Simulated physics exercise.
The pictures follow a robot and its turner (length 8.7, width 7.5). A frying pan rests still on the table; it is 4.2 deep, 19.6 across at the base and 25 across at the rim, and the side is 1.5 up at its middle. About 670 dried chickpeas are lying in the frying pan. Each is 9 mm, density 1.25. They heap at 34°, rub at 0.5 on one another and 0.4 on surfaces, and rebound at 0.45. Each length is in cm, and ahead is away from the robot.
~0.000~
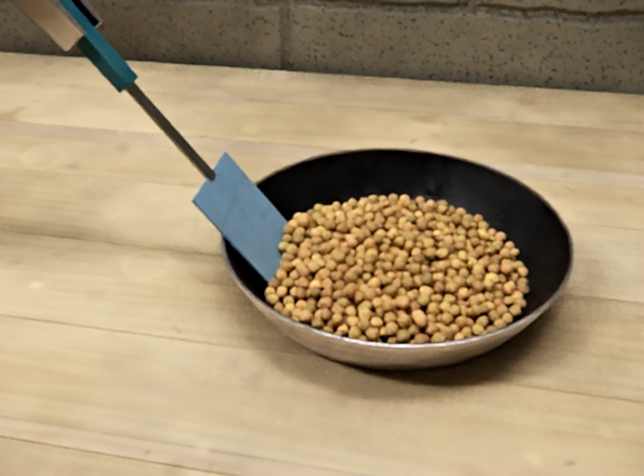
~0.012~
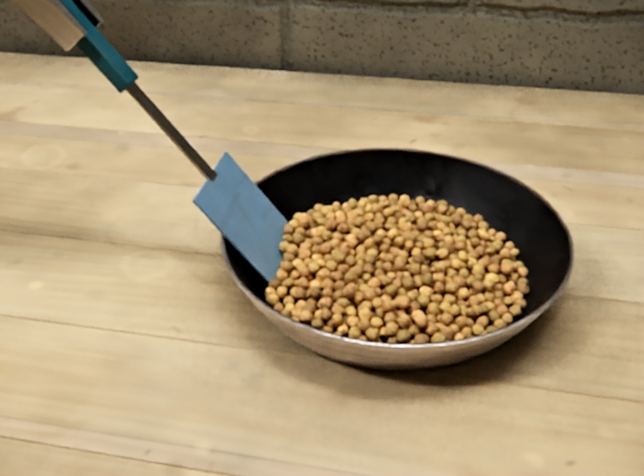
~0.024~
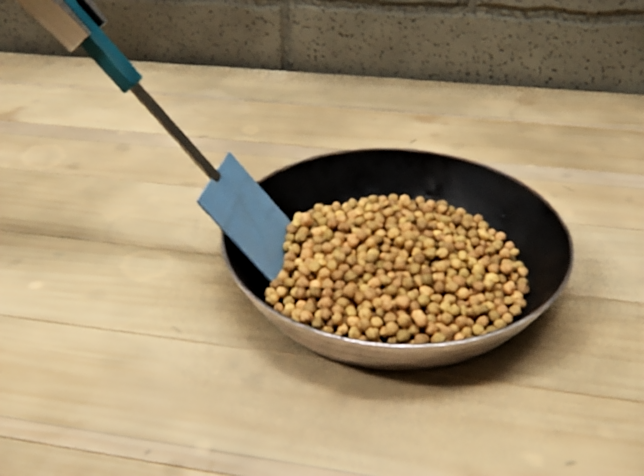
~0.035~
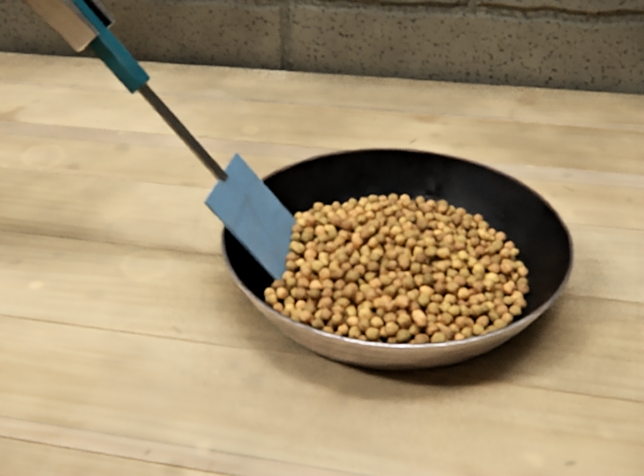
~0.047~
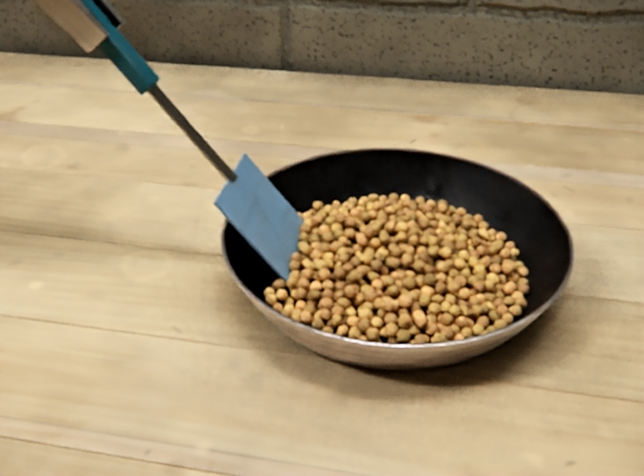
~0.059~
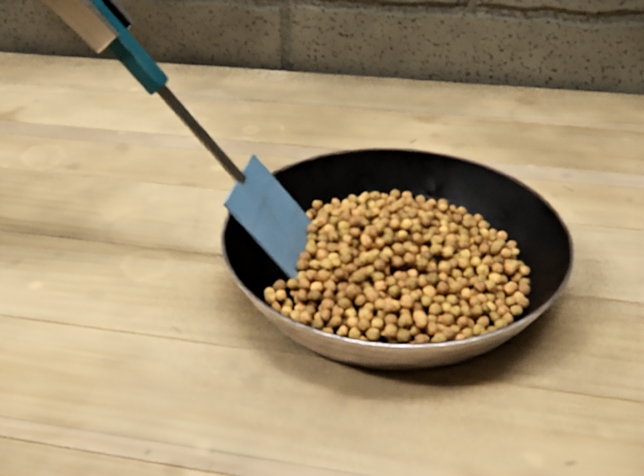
A blue turner held by a robot slid slowly a short way to the right through a black frying pan of dried chickpeas, nudging those at the left edge into a slightly higher heap.
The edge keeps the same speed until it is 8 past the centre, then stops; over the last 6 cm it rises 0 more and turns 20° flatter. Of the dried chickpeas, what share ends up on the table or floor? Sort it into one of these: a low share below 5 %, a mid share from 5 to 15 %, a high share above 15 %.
A low share, below 5 %.
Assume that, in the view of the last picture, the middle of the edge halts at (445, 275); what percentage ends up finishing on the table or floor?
Around 0 percent.
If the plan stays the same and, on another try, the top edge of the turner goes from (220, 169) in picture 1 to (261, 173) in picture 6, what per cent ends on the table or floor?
Roughly 5 percent ends up there.
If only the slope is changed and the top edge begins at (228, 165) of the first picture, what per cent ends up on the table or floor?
Roughly 0%.
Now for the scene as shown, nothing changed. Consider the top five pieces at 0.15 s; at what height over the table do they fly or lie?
Somewhere near 3 cm, I'd say.
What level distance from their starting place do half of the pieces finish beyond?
The answer is about 3 cm.
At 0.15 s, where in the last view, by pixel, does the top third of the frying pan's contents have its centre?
Roughly pixel (418, 255).
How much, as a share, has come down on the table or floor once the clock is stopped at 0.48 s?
0 per cent.
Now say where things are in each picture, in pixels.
Turner top edge at (209, 175), sloping 52°; upper third of the load around (389, 257), from x 270 to 520, top at y 200; 673 in the frying pan, in the first frame.
Turner top edge at (210, 175), sloping 52°; upper third of the load around (388, 257), from x 270 to 520, top at y 200, in the second frame.
Turner top edge at (214, 175), sloping 52°; upper third of the load around (386, 257), from x 270 to 520, top at y 200, in the third frame.
Turner top edge at (221, 176), sloping 52°; upper third of the load around (380, 255), from x 270 to 520, top at y 200, in the fourth frame.
Turner top edge at (230, 177), sloping 52°; upper third of the load around (383, 255), from x 270 to 525, top at y 200, in the fifth frame.
Turner top edge at (239, 178), sloping 52°; upper third of the load around (390, 255), from x 270 to 525, top at y 195; 673 in the frying pan, in the sixth frame.
By 0.15 s, sloping 52°, highest piece 3 above the table; 673 in the frying pan.
By 0.23 s, sloping 45°, highest piece 4 above the table; 673 in the frying pan.
By 0.48 s, sloping 32°, highest piece 5 above the table; 673 in the frying pan.
By 1.53 s, sloping 32°, highest piece 5 above the table; 673 in the frying pan.
Final count, 673 in the frying pan. That is 0 % on the table or floor.
